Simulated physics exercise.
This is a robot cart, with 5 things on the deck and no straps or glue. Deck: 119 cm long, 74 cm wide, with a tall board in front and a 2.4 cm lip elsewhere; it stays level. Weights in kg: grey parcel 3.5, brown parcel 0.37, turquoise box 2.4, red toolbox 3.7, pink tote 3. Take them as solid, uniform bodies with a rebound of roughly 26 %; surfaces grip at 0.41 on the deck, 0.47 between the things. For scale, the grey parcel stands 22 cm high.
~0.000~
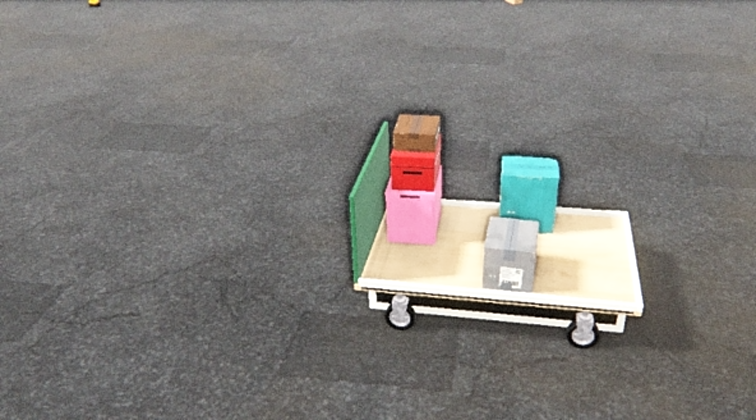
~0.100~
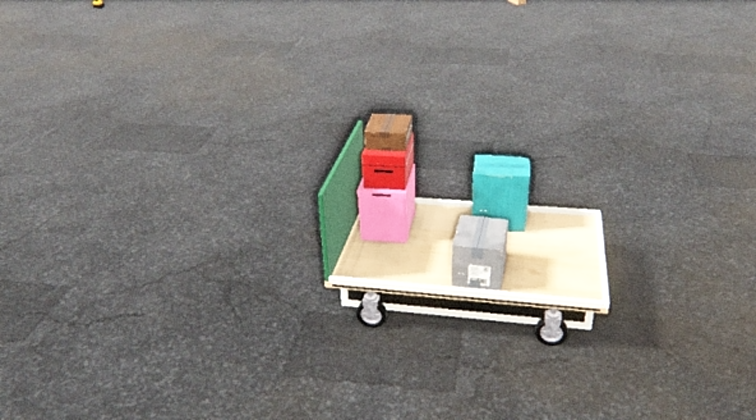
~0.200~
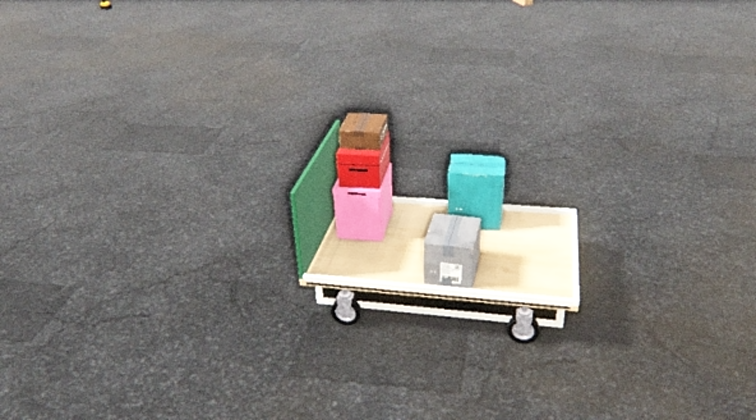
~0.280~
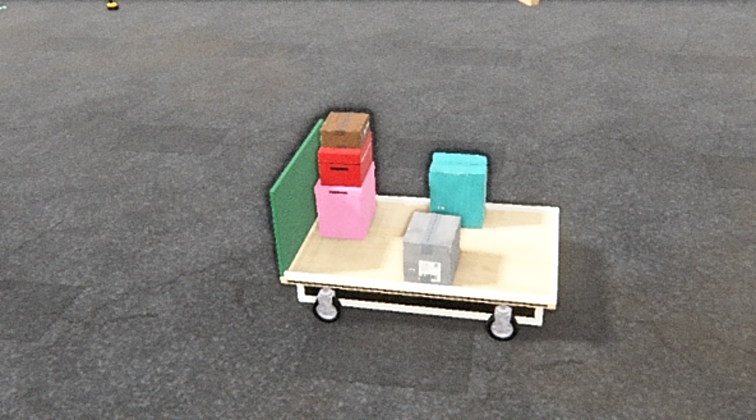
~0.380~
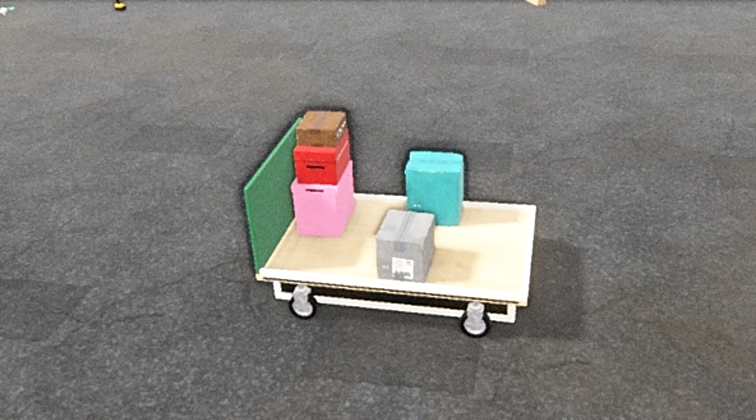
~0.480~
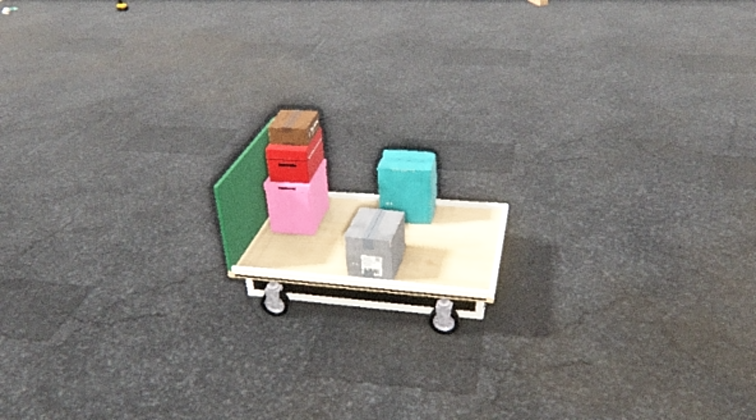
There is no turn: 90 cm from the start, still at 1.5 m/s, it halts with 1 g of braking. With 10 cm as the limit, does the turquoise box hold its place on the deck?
The turquoise box ends elsewhere.
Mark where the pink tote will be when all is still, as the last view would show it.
Around (235, 192).
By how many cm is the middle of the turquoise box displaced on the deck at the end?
Some 16 cm.
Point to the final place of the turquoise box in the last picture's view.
At about (321, 182).
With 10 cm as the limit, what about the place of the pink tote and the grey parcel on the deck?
The pink tote stays put; the grey parcel leaves its spot.
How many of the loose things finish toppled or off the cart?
1 of them.
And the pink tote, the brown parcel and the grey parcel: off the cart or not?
The pink tote ends on the deck; the brown parcel finishes off the cart; the grey parcel is still on the deck.
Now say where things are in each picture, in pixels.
In the first picture, 0 cm covered; turquoise box (528, 195); grey parcel (511, 255).
In the second picture, 15 cm covered; red toolbox (389, 160); pink tote (388, 203).
In the third picture, 30 cm covered; grey parcel (453, 251); brown parcel (364, 131).
In the fourth picture, 42 cm covered; red toolbox (346, 158); pink tote (347, 200).
In the fifth picture, 57 cm covered; grey parcel (406, 247); brown parcel (322, 129).
In the sixth picture, 72 cm covered; turquoise box (408, 187); red toolbox (296, 154).
Around 0.68 s, 99 cm covered; turquoise box shifted 2 cm near (353, 184); brown parcel shifted 2 cm; red toolbox shifted 2 cm.
Around 0.88 s, 101 cm covered, stopped; turquoise box shifted 15 cm near (325, 182); brown parcel shifted 16 cm; grey parcel shifted 15 cm.
Around 1.18 s, 101 cm covered, stopped; brown parcel now off the cart; turquoise box shifted 17 cm near (321, 182); grey parcel shifted 16 cm.
Around 1.58 s, 101 cm covered, stopped; turquoise box shifted 17 cm near (321, 182); grey parcel shifted 16 cm; red toolbox shifted 8 cm.
Finally (1.8 s), off the cart, brown parcel; not toppled but over 10 cm from the start, grey parcel and turquoise box; the other 2 still in place (within 10 cm). Final places as that camera would see them, turquoise box near (321, 182).
